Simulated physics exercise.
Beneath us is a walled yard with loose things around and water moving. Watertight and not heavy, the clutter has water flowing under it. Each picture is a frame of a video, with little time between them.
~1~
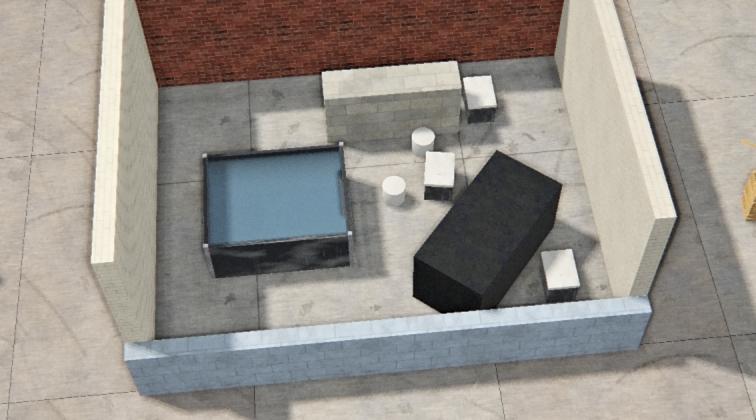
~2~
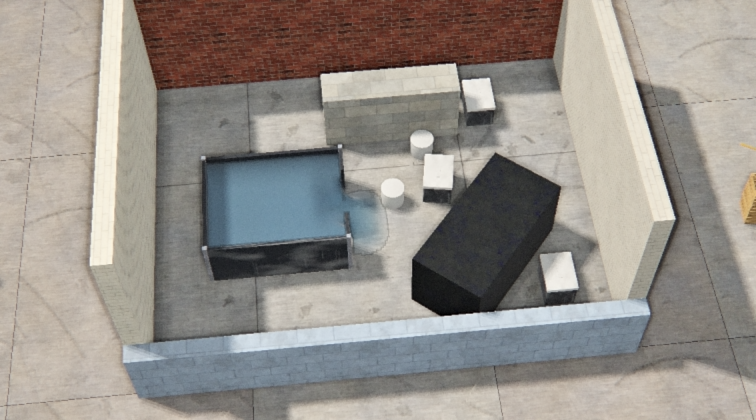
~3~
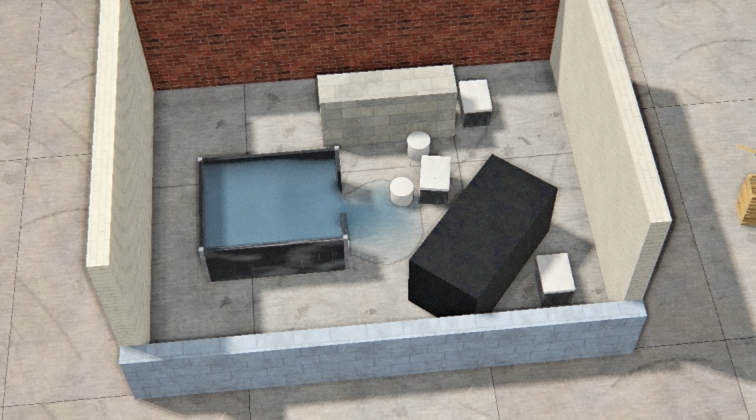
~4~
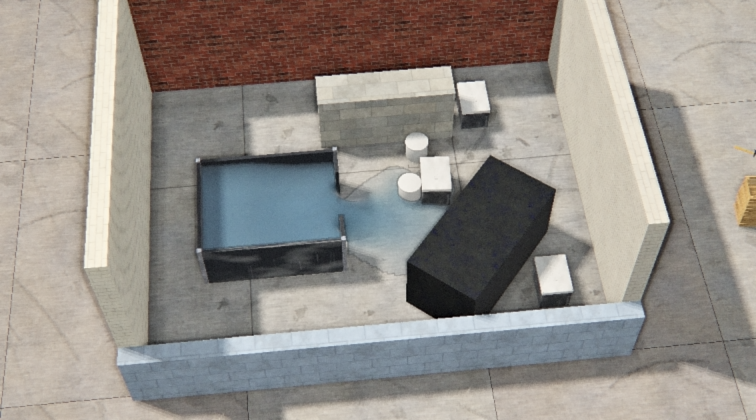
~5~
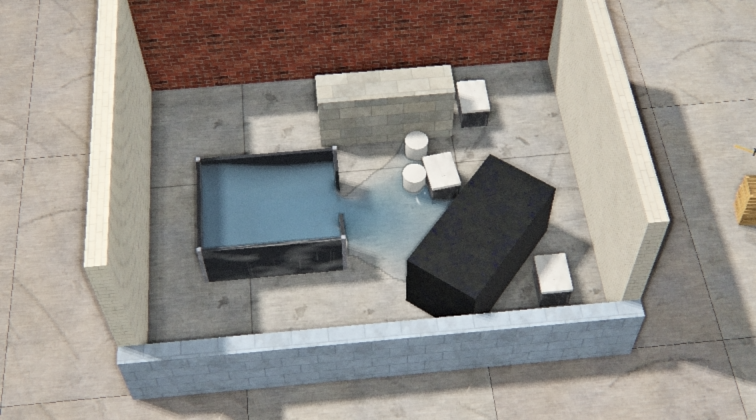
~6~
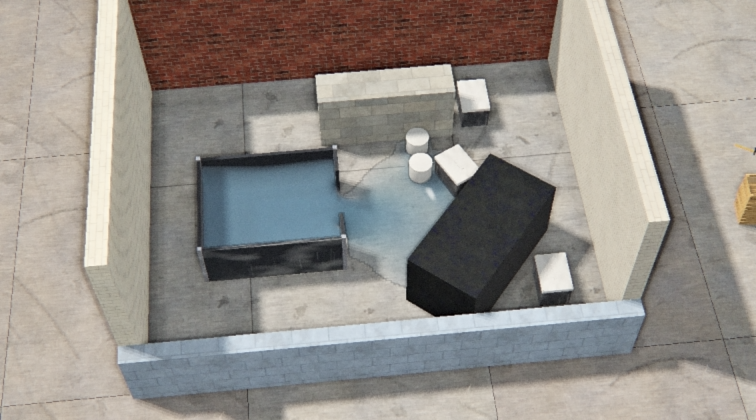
In a walled yard, water spills from a tank and pushes a white pail, then a chest, rightward.
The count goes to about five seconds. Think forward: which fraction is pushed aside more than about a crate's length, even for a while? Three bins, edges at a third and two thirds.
That share hits two thirds or goes past it.
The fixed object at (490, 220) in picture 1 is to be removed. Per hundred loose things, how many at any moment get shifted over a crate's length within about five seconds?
Some 80 per cent.
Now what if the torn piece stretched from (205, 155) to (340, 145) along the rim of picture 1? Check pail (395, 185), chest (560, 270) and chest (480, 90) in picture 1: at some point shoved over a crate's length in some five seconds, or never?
Falls short, falls short, travels that far.
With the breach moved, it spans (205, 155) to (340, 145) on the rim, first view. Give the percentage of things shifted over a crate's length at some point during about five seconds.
It comes to roughly 40 %.
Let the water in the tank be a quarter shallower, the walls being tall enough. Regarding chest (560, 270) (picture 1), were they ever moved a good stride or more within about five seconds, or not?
Best estimate: Not the full distance.
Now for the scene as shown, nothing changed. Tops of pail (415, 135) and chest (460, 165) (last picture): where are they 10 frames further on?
(500, 94) and (543, 82), roughly.
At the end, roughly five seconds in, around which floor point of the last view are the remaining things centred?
That works out to about (397, 135) on the floor.
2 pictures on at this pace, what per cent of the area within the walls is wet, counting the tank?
Near 25 %.
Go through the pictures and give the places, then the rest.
A pail at (394, 185), on the bottom; a chest at (440, 168) rests on the ground; 0 of 5 have shifted, in the first picture.
A pail at (393, 188), on the bottom; a chest at (439, 171) rests on the ground; 0 of 5 have shifted, in the second picture.
A pail at (402, 187), on the bottom, close to its start; a chest at (435, 172), on the bottom; 1 of 5 have shifted, in the third picture.
A pail at (410, 183), on the bottom, a stride from its start; a chest at (436, 173), on the bottom, close to its start; 1 of 5 have shifted, in the fourth picture.
A pail at (414, 173), afloat, a stride from its start; a chest at (442, 170), on the bottom, close to its start; 2 of 5 have shifted, in the fifth picture.
A pail at (421, 162), afloat, a stride from its start; a chest at (458, 164), on the bottom, a stride from its start; 3 of 5 have shifted, in the sixth picture.
A moment on, 2 of 5 are well off their spots; 2 afloat.
Next, 4 of 5 are well off their spots; 3 afloat.
Later, 4 of 5 are well off their spots; 3 afloat.
In the end, 4 of 5 are well off their spots, and 4 have been at some point; 3 afloat.
